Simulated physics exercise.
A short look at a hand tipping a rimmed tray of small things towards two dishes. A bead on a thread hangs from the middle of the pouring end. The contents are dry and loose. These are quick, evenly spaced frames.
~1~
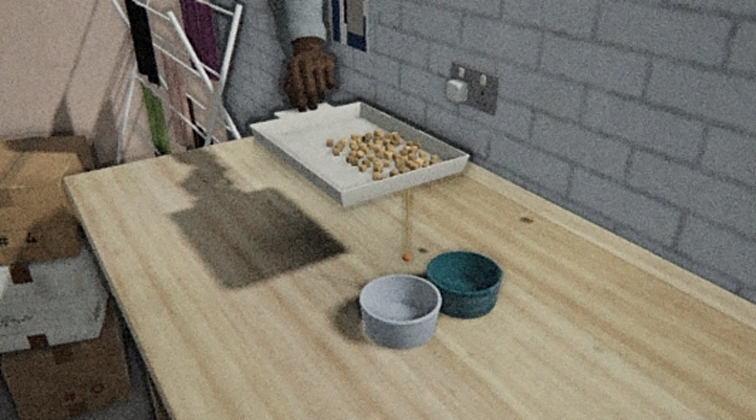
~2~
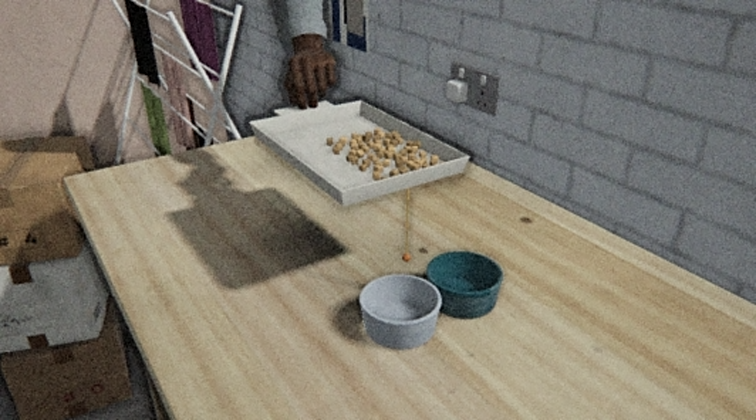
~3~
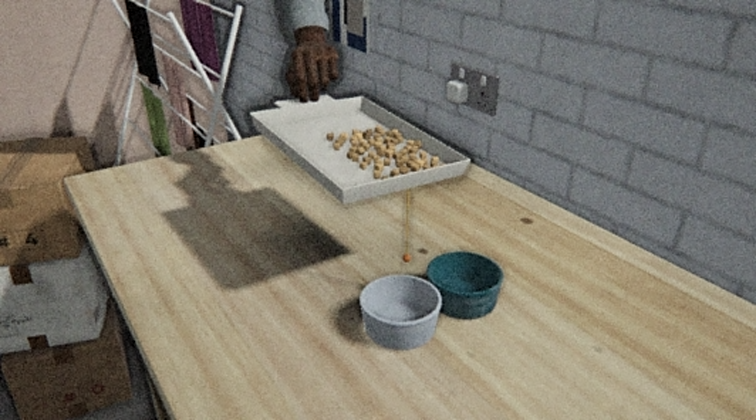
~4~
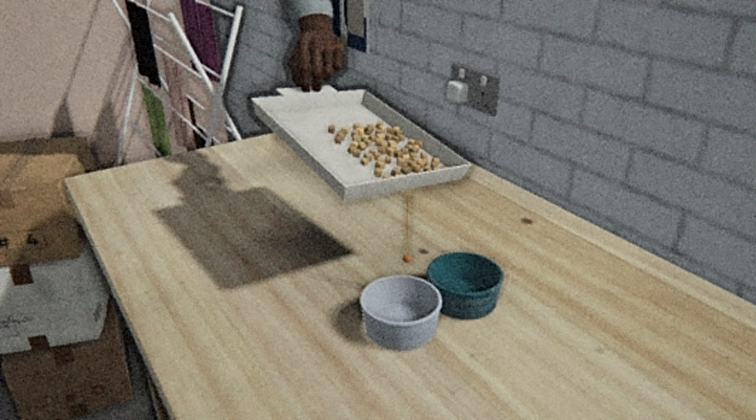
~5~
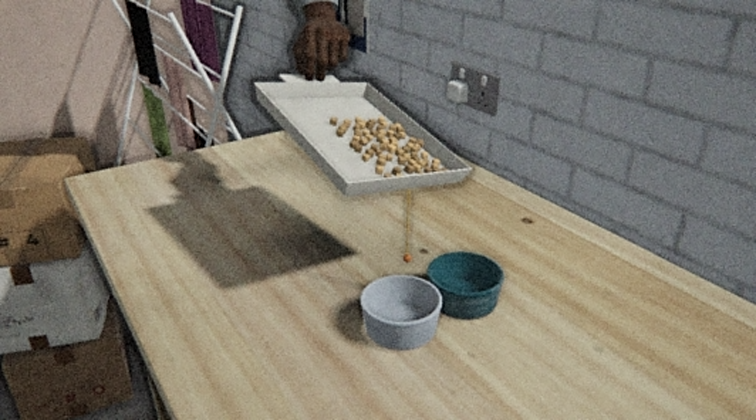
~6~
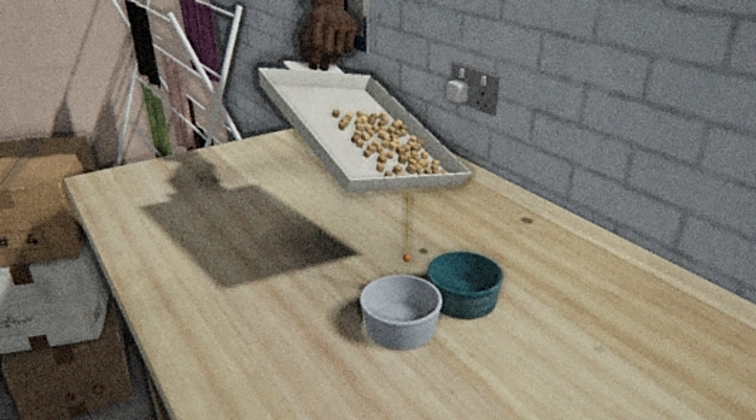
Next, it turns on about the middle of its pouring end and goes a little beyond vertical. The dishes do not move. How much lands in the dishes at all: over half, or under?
They take only the smaller part between them.
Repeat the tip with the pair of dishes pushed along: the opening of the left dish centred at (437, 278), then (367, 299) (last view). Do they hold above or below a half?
First less than half, then the smaller part.
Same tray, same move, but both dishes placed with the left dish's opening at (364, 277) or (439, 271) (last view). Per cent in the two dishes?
In turn 40 and 40 in a hundred.
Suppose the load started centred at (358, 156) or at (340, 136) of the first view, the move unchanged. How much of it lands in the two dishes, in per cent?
About 40 and 10 per cent.
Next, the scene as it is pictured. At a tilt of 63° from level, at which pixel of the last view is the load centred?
Near (424, 157).
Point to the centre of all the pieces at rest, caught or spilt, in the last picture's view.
Roughly at (472, 271).
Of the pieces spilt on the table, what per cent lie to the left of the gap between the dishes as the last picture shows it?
It comes to 20 per cent or so.
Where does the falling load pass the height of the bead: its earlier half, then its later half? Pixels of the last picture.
First near (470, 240), later near (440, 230).
Soon, tray tipped steeply; all on the tray.
A while on, tray tipped past a quarter turn; all on the tray.
Towards the end, tray tipped past a quarter turn; about a quarter in the right dish; most outside both.
Finally, tray tipped past a quarter turn; none in the left dish; about a quarter in the right dish; most outside both.
